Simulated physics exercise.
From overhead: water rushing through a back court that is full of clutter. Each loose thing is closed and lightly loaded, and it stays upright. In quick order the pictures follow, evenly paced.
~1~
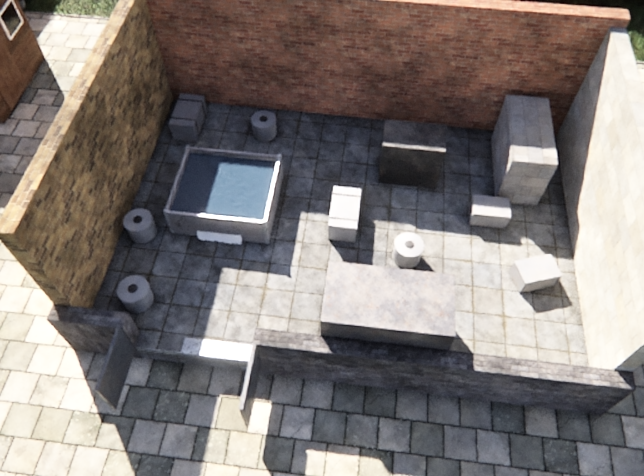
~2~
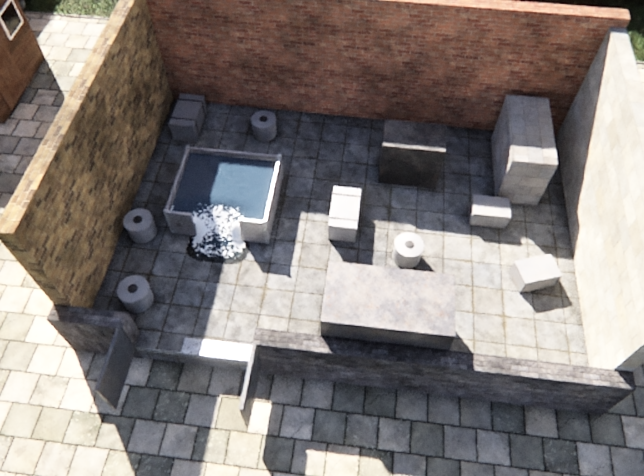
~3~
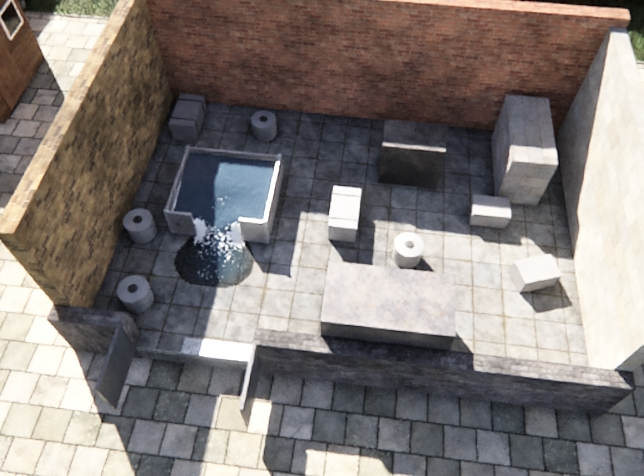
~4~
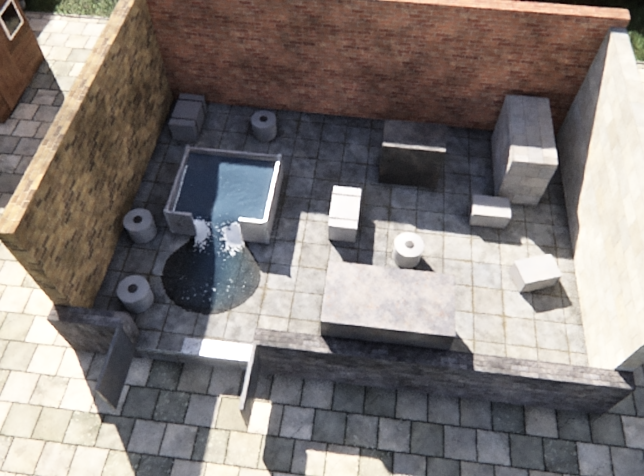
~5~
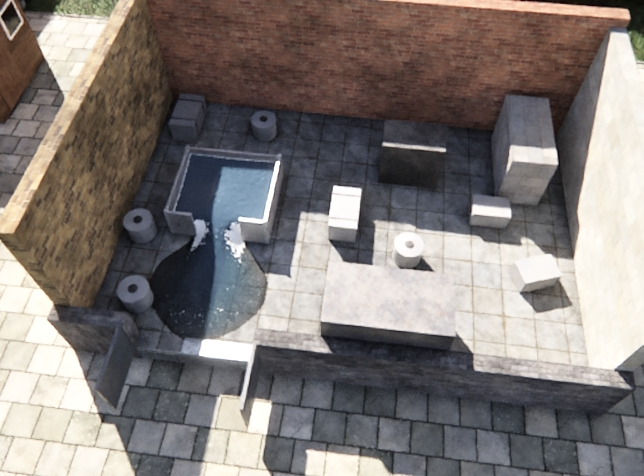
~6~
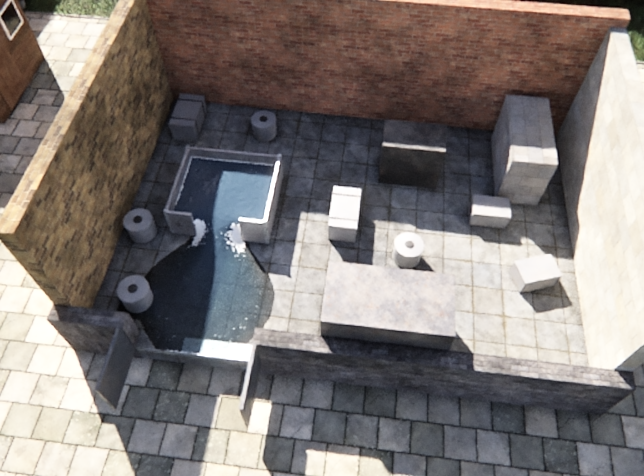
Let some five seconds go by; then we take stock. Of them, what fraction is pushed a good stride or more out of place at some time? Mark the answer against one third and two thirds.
Fewer than a third of them.
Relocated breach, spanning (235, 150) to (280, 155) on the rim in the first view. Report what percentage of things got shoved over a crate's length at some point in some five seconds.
That works out to some 40 %.
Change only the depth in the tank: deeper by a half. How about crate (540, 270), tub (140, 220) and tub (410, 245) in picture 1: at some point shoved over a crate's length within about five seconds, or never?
The first came up short, the next did it, and the last came up short.
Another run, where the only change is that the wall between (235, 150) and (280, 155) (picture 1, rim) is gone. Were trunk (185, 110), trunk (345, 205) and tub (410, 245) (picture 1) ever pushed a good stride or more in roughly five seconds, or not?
Working through them in order, the first gets shoved clear, the second not displaced that far and the last not displaced that far.
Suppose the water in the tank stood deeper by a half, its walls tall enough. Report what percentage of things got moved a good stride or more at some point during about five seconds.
20 in a hundred, or close to it.
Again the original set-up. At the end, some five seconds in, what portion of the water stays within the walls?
Roughly 56 in a hundred.
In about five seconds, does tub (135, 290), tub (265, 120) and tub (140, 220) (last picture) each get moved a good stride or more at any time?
Goes that far; short of that; goes that far.
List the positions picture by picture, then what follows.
The first frame shows a tub at (133, 289) rests on the ground; a crate at (538, 268), on the bottom; 0 of 8 have shifted.
The second frame shows a tub at (133, 289), on the bottom; a crate at (538, 268) rests on the ground; 0 of 8 have shifted.
The third frame shows a tub at (133, 289), on the bottom; a crate at (538, 268), on the bottom; 0 of 8 have shifted.
The fourth frame shows a tub at (133, 289) rests on the ground; a crate at (538, 268), on the bottom; 0 of 8 have shifted.
The fifth frame shows a tub at (133, 289), on the bottom; a crate at (538, 268) rests on the ground; 0 of 8 have shifted.
The sixth frame shows a tub at (133, 289), on the bottom; a crate at (538, 268), on the bottom; 0 of 8 have shifted.
A moment on, 0 of 8 are well off their spots; 0 afloat.
Next, 0 of 8 are well off their spots; 1 afloat.
Later, 1 of 8 are well off their spots; 1 afloat.
In the end, 2 of 8 are well off their spots, and 2 have been at some point; 2 afloat.
